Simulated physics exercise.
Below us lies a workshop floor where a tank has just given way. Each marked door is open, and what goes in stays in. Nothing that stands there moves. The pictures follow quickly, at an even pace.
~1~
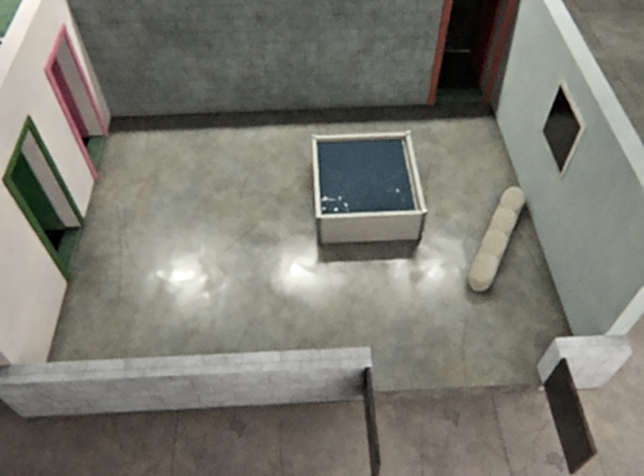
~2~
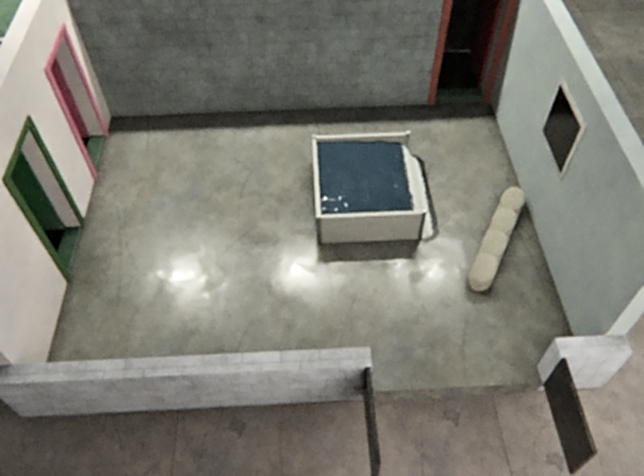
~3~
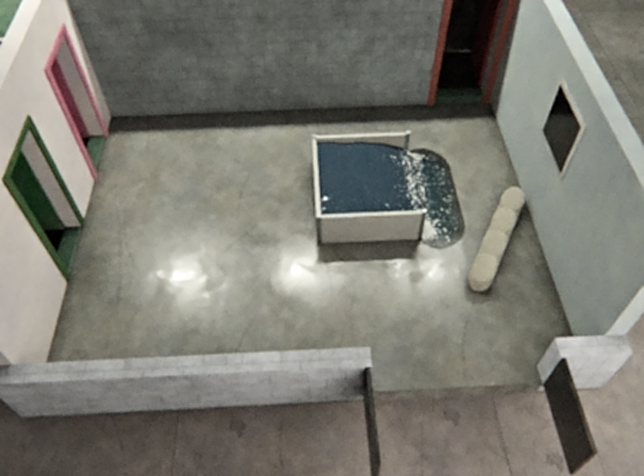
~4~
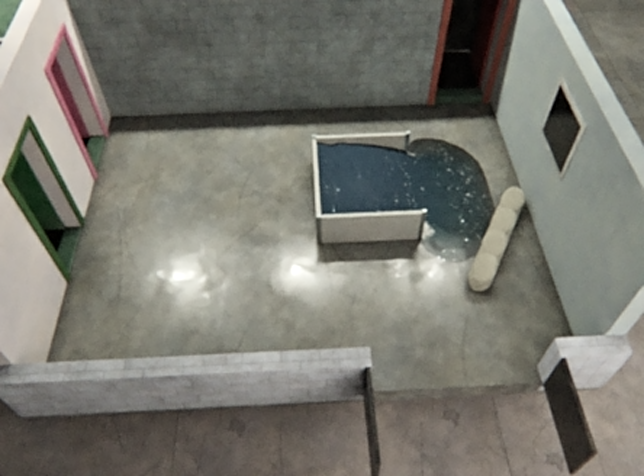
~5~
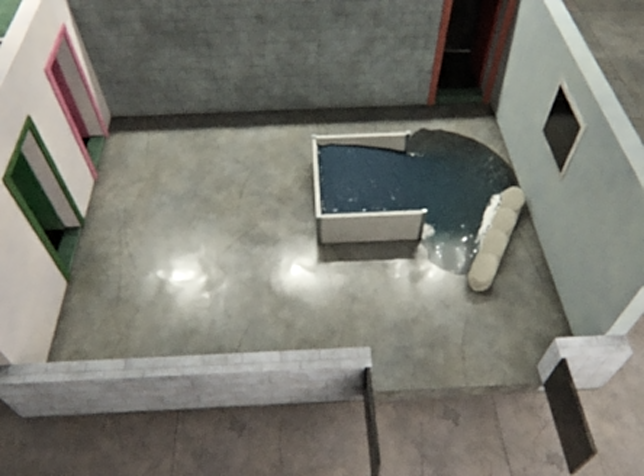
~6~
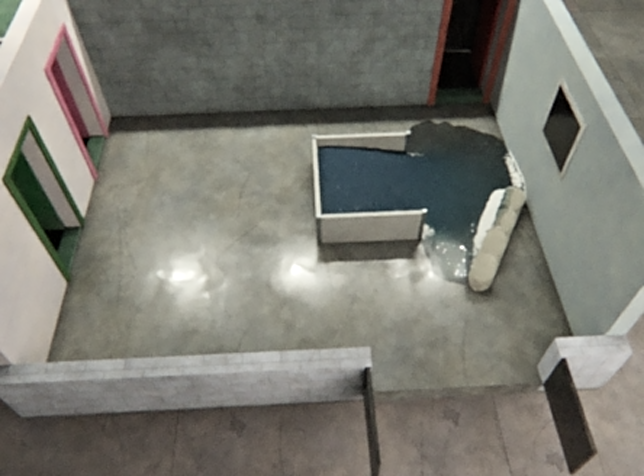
Water pouring from the open right side of a pale tank, spreading across a grey workshop floor and reaching a cream segmented barrier.
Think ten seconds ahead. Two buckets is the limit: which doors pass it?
In the end: The pink door holds within the limit; the red door floods; the green door holds within the limit.
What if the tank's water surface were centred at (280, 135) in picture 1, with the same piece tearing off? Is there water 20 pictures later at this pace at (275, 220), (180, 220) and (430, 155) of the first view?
One after the other: Dry, clear, awash.
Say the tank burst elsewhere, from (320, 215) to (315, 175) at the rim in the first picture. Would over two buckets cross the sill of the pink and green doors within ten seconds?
In short: Pink takes less, green passes that mark.
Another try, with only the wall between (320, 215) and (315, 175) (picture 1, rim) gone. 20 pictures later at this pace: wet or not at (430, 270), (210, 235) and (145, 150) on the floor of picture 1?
As listed: No water, covered, flooded.
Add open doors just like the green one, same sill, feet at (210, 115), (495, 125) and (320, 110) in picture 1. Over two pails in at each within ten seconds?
One after the other: Holds, is over, holds.
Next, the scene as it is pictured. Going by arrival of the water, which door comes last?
The green one.
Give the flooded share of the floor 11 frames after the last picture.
Near 25 in a hundred.
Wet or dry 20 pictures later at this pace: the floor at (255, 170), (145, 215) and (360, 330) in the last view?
In that order: No water, dry, flooded.
A moment on, water covers 15 % of the floor; the pink door not reached, the red door not reached, the green door not reached.
Next, water covers 25 % of the floor; the pink door not reached, the red door under two buckets in, the green door not reached.
Then, water covers 40 % of the floor; the pink door not reached, the red door far over two buckets in, the green door not reached.
Later, water covers 65 % of the floor; the pink door wet at the sill, nothing in, the red door far over two buckets in, the green door not reached.
In the end, water covers 75 % of the floor; the pink door wet at the sill, nothing in, the red door far over two buckets in, the green door wet at the sill, nothing in.
